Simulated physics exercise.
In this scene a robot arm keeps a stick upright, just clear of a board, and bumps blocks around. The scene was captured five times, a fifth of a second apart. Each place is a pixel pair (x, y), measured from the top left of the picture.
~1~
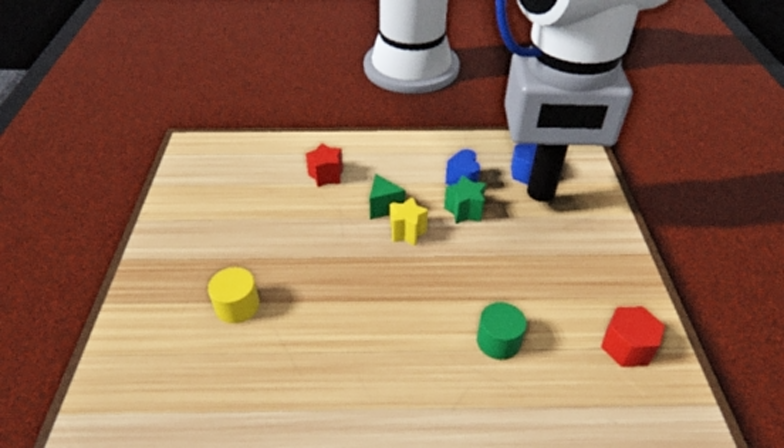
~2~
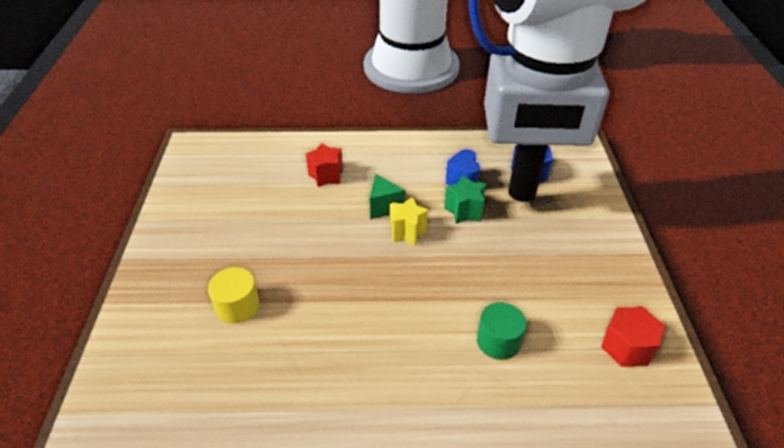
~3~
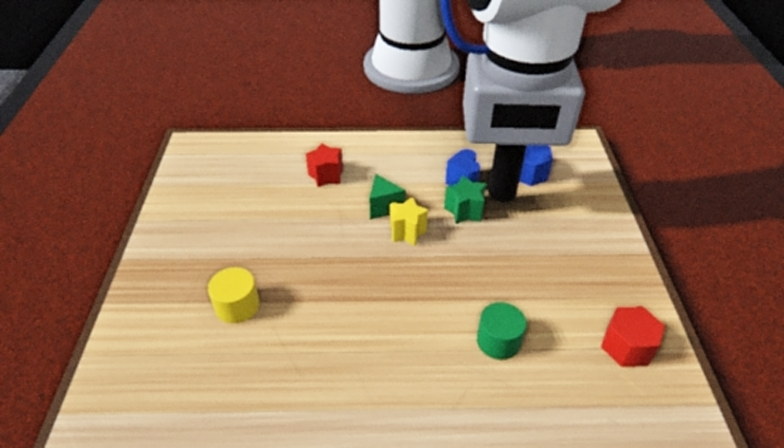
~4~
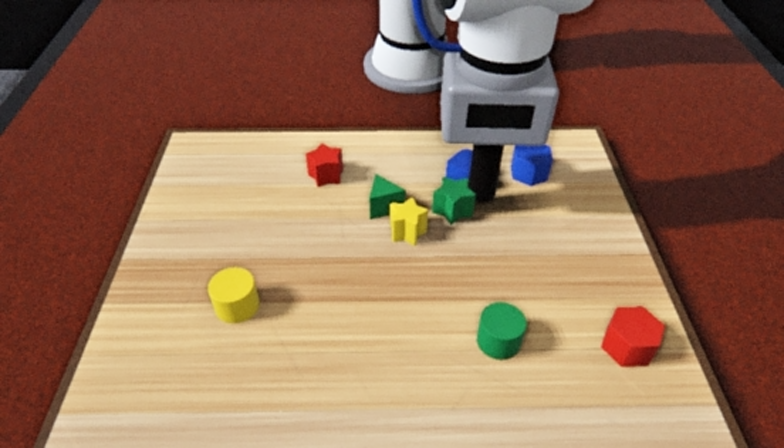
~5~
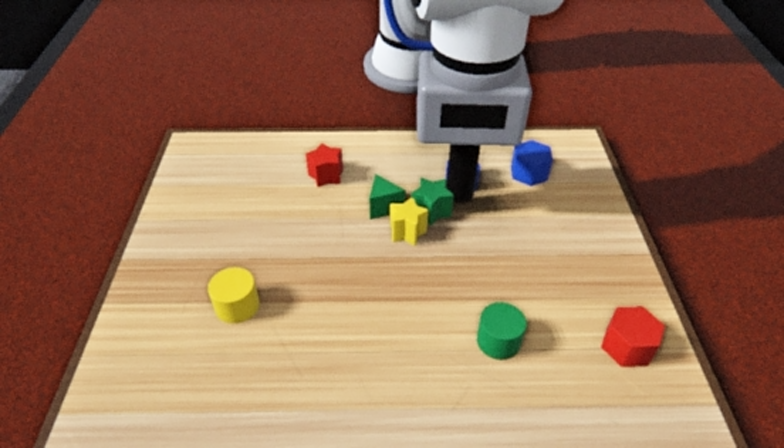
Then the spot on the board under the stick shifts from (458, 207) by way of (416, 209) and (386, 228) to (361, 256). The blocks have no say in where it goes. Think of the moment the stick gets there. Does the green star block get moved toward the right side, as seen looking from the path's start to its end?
Yes, that is how it ends up.
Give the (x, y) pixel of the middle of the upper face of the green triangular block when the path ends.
Close to (339, 187).
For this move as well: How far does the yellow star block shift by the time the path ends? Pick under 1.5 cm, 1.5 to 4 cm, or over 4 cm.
The largest band: Over 4 cm.
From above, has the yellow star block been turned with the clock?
I'd say no.
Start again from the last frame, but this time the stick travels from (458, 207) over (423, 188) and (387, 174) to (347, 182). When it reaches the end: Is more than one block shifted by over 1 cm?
That would be a no.
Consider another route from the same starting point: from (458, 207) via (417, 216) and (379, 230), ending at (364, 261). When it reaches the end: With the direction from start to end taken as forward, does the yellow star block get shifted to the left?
Yes, it checks out.
What follows on the original path. One third of the way, stick (415, 196); green triangular block (355, 185), turned 10° clockwise; yellow star block (391, 217), turned 60° anticlockwise; green star block (388, 194).
Two thirds of the way, stick (385, 215); green triangular block (340, 186), turned 65° clockwise; yellow star block (381, 229), turned 120° anticlockwise; green star block (355, 206), turned 15° clockwise.
At the end, stick (361, 242); green triangular block (339, 187), turned 70° clockwise; yellow star block (373, 253), turned 150° anticlockwise; green star block (343, 213), turned 60° clockwise; blue heart unmoved.
